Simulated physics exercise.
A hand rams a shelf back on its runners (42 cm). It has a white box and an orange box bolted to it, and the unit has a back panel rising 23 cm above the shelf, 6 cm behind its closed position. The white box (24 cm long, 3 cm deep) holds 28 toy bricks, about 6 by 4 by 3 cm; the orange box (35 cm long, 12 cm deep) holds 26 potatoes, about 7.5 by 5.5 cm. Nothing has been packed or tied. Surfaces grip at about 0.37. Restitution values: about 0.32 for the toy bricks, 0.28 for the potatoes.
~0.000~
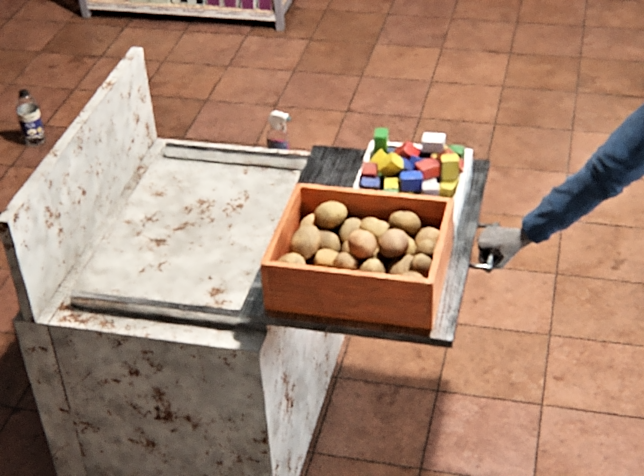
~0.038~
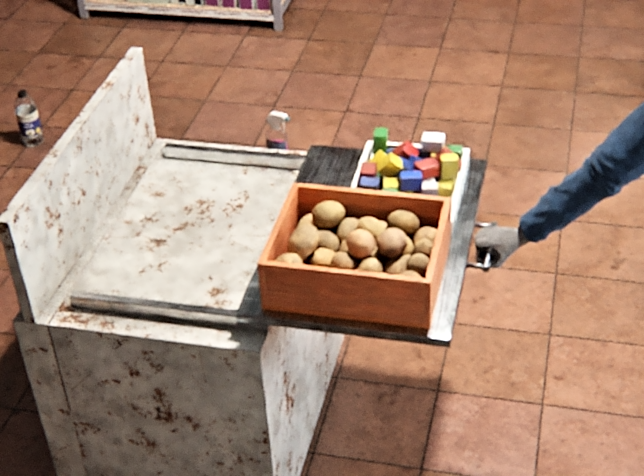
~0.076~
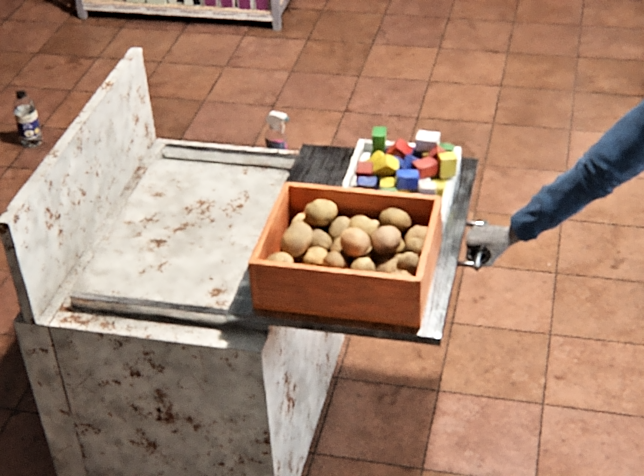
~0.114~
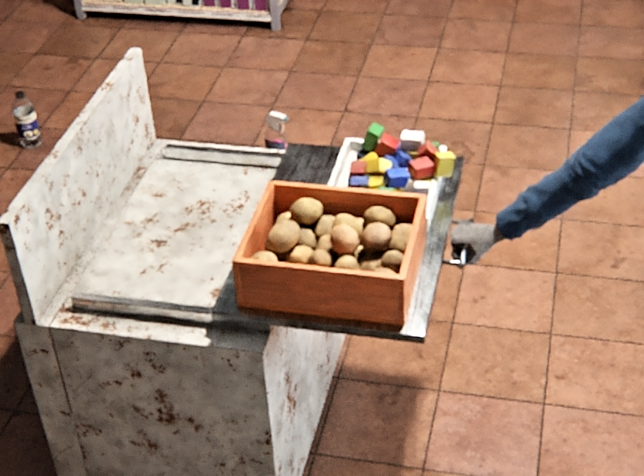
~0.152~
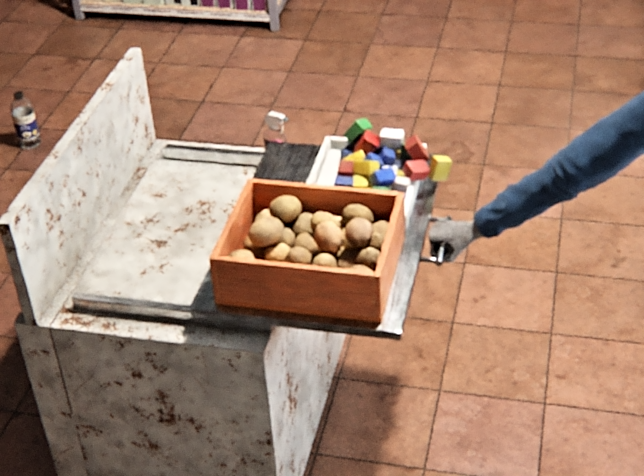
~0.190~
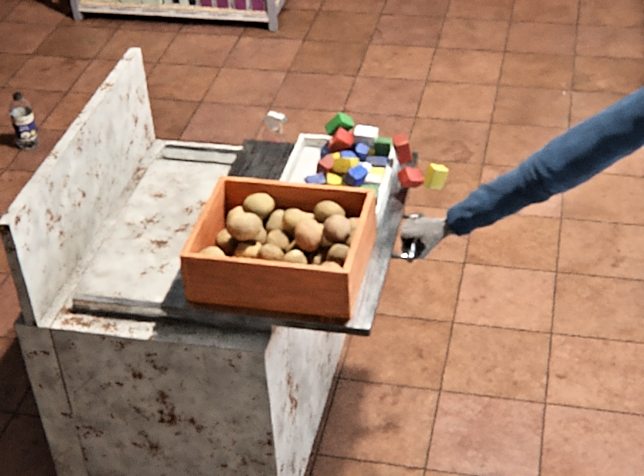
In this clip, a gloved hand pushes a shelf leftward over a worn white unit, carrying an orange box of potatoes and a white box of colourful toy bricks, as the bricks shift and a few tumble out over the right side.
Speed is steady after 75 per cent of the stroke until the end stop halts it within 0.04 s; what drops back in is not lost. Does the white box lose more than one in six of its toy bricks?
Yes.
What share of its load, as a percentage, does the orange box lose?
Orange box: 5% lost.
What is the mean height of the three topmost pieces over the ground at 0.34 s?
I'd guess about 82 cm.
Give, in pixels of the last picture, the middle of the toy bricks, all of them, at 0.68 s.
I'd put the middle close to (251, 165).
After 0.26 s, the shelf hits its stop.
After 0.34 s, the white box is down by 7 of 28 and the orange box has all 26.
After 0.46 s, the white box is down by 9 of 28 and the orange box is down by 1 of 26.
After 0.68 s, the white box is down by 12 of 28 and the orange box is down by 1 of 26.
Outcome (at 1.12 s), the white box is down by 12 of 28 and the orange box is down by 1 of 26. Asked share, 12 of 28, 43 per cent.
